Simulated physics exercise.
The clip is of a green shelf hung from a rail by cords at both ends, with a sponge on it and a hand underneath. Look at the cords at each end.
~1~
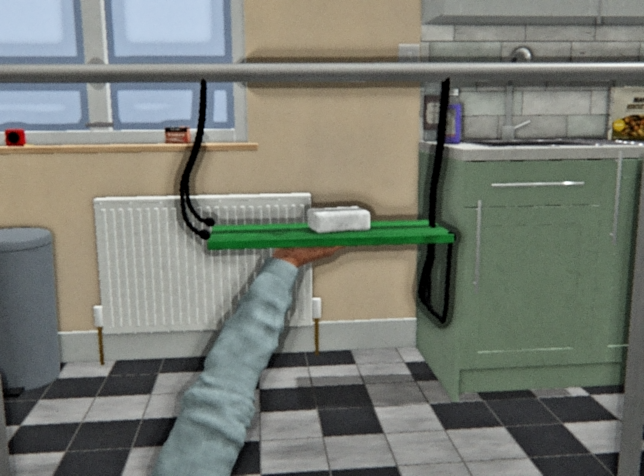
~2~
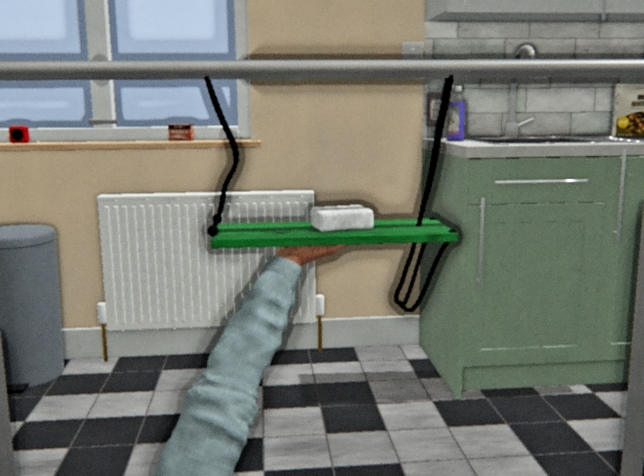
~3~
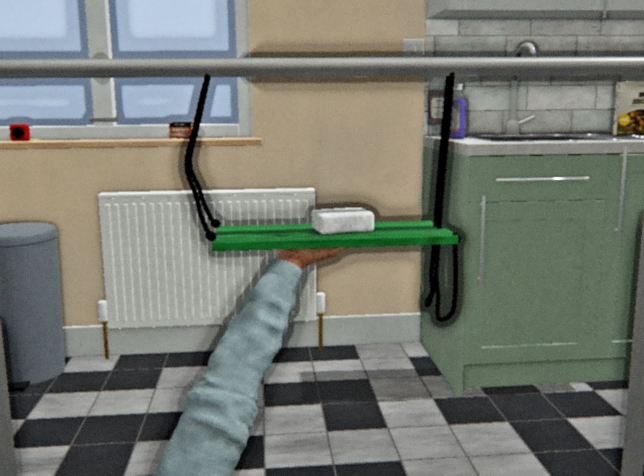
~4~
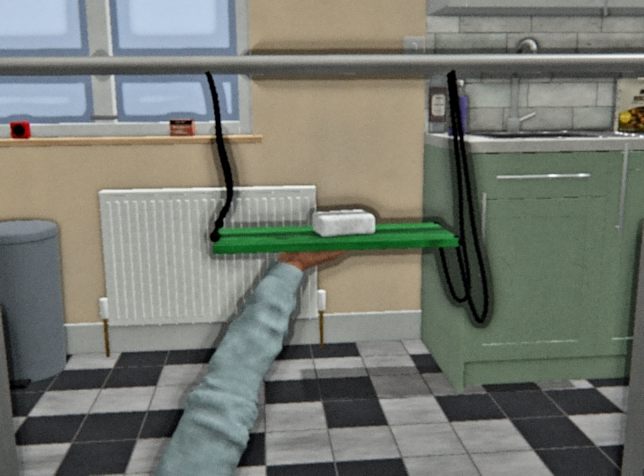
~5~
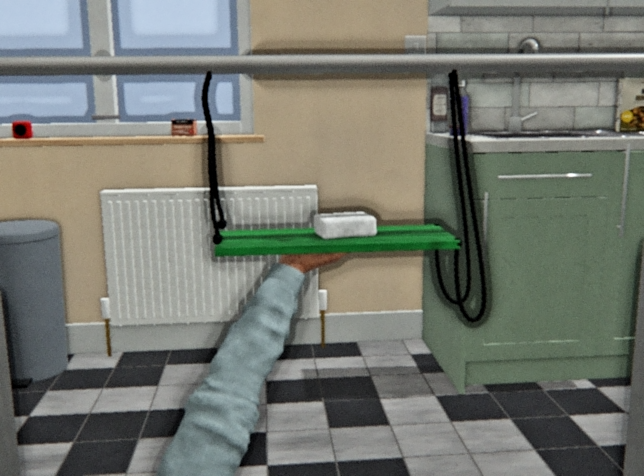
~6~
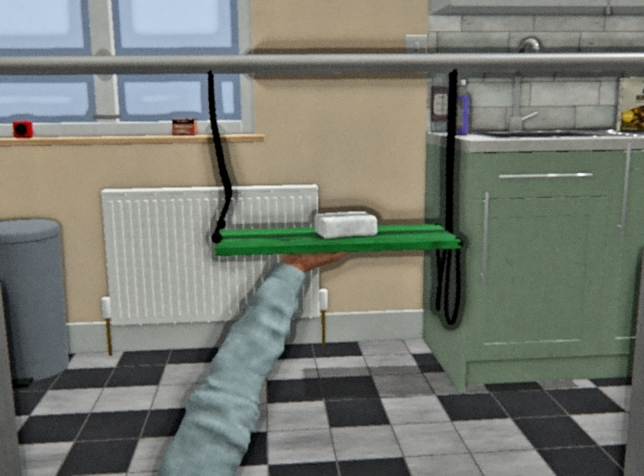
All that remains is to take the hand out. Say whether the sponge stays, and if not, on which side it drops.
The sponge goes off on the right.
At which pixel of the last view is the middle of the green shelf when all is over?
Its middle is at (296, 322).
Then, 0.78 s past the final frame, board tipped 39° down to the right; sponge on the floor.
Then, 1.42 s past the final frame, board tipped 51° down to the right; sponge on the floor.
When it is over, board tipped 49° down to the right; sponge on the floor. The sponge tumbles from the right end.
